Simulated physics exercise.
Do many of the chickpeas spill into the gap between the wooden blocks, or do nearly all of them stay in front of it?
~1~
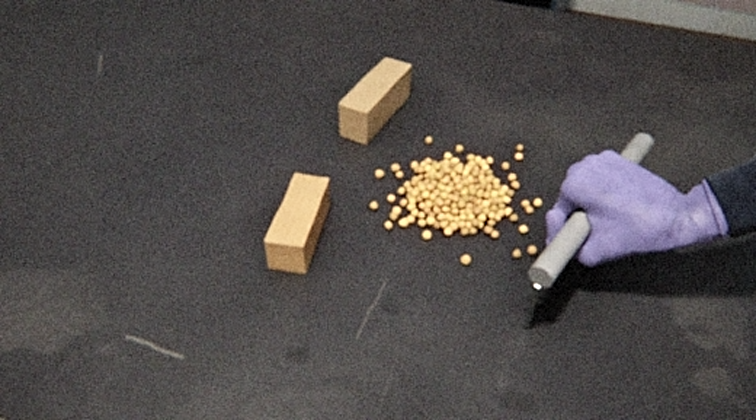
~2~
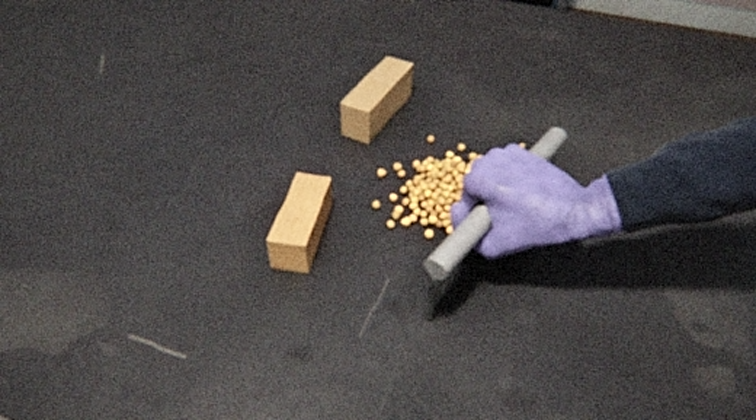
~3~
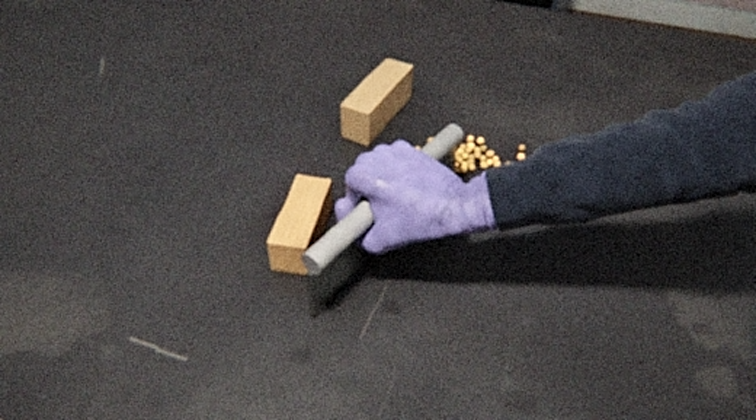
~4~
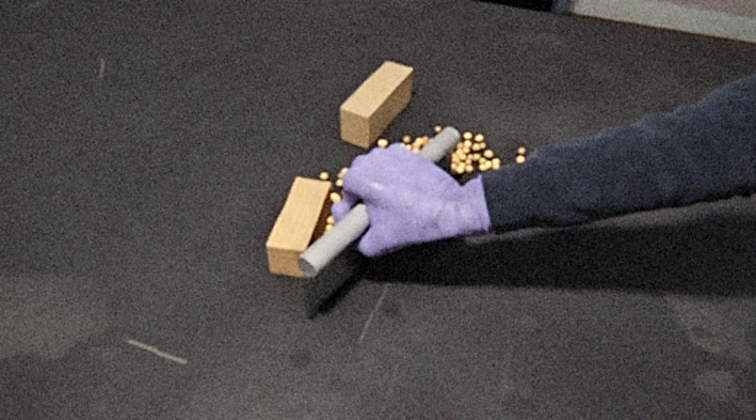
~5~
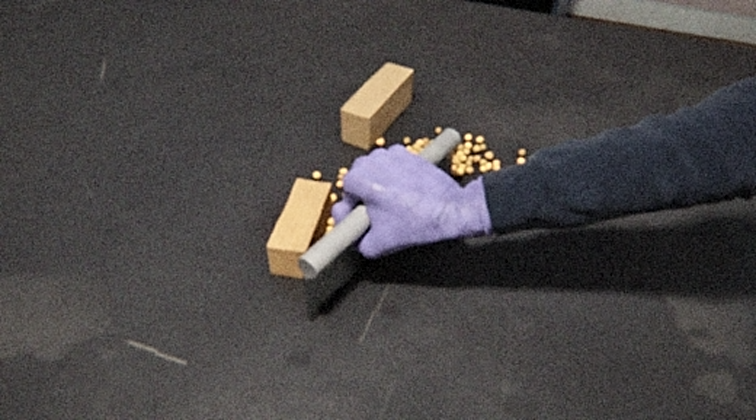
Nearly all of them stay in front of the blocks. Only a few get into the gap by the time the scraper has stopped.
